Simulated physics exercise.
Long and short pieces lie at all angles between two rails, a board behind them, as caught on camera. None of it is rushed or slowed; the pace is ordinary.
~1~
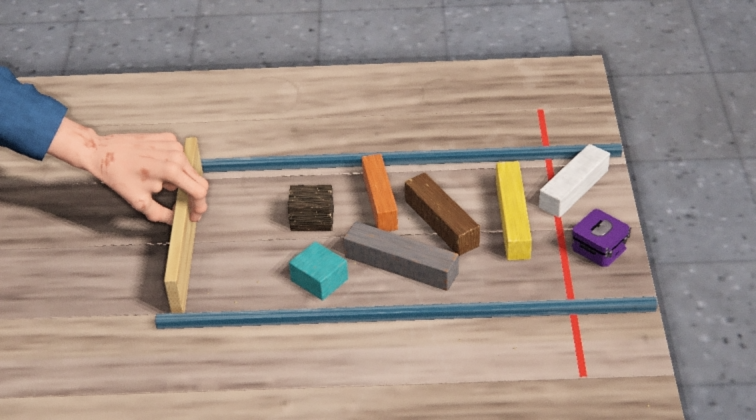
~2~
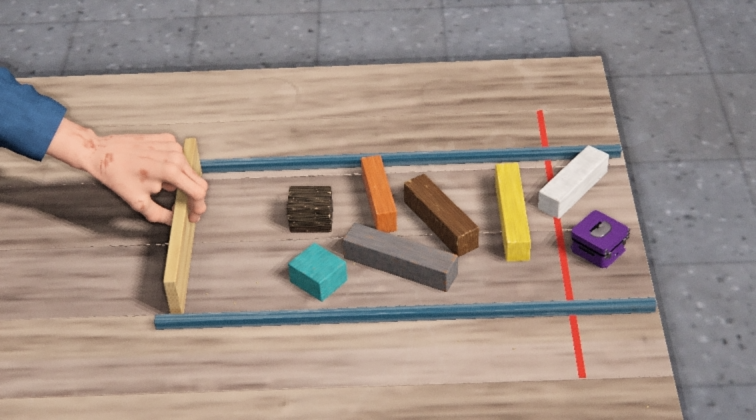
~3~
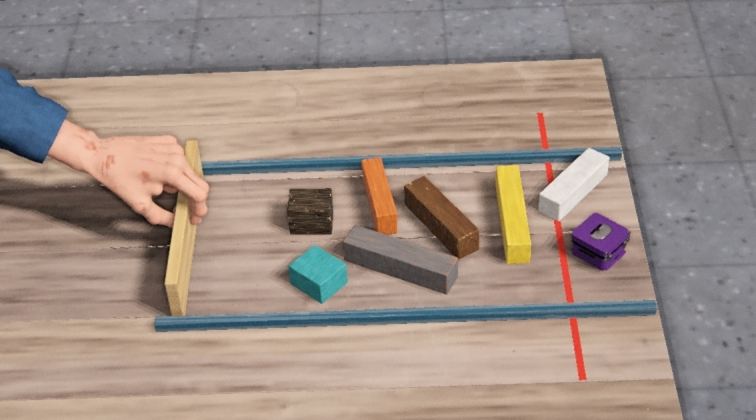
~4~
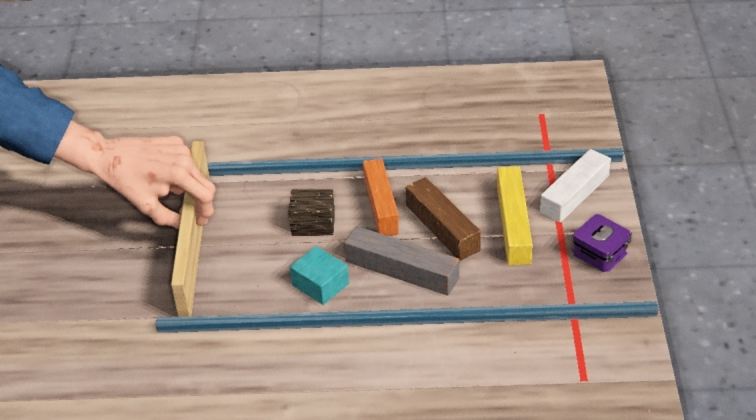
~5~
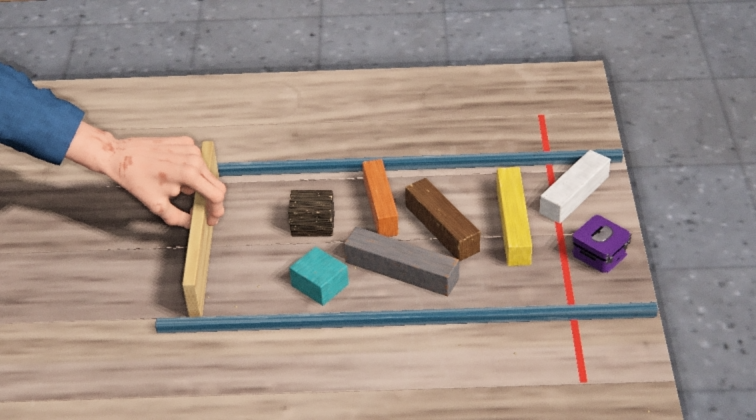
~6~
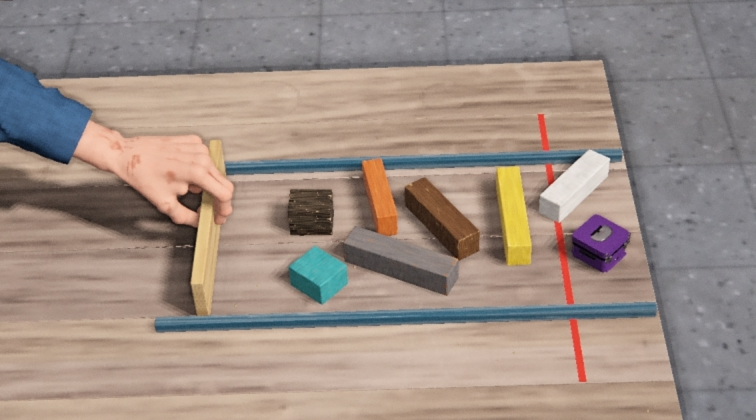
A hand in a blue sleeve holds an upright wooden board at the left of a pale wooden tabletop, seen from above at an angle over grey floor tiles. Between two blue rails lie dark, teal, orange, brown, grey and yellow blocks, with a white bar and purple case at right by a red line. The hand slides the board slightly rightward, while the pieces stay still.
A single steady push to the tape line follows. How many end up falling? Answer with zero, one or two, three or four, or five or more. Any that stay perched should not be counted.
I would say three or four fall.
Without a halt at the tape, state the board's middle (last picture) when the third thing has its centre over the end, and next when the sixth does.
At (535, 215) for the third, at (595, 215) for the sixth.
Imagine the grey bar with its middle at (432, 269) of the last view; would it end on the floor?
Placed there, it does not drop.
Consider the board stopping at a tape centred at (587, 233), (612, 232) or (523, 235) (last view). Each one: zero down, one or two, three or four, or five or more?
The counts for the three tapes are three or four, five or over and just one or two.
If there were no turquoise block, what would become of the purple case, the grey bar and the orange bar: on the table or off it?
So the purple case goes down, the grey bar keeps its place and the orange bar keeps its place.
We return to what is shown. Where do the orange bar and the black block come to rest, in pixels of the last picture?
Orange bar: About (606, 187); black block: About (578, 203).
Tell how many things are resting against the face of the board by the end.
The count in contact is 3.
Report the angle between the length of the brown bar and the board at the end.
I'd put it at about 0°.
A little later, none off yet; purple case at rest near (600, 245); white bar at rest near (575, 185); yellow bar at rest near (513, 215).
Next, none off yet; purple case shifted about its own width near (654, 241); white bar shifted a little near (625, 183); yellow bar shifted about its own width near (607, 215).
When it is over, the number that fall off is three or four; down, yellow bar, white bar and purple case.
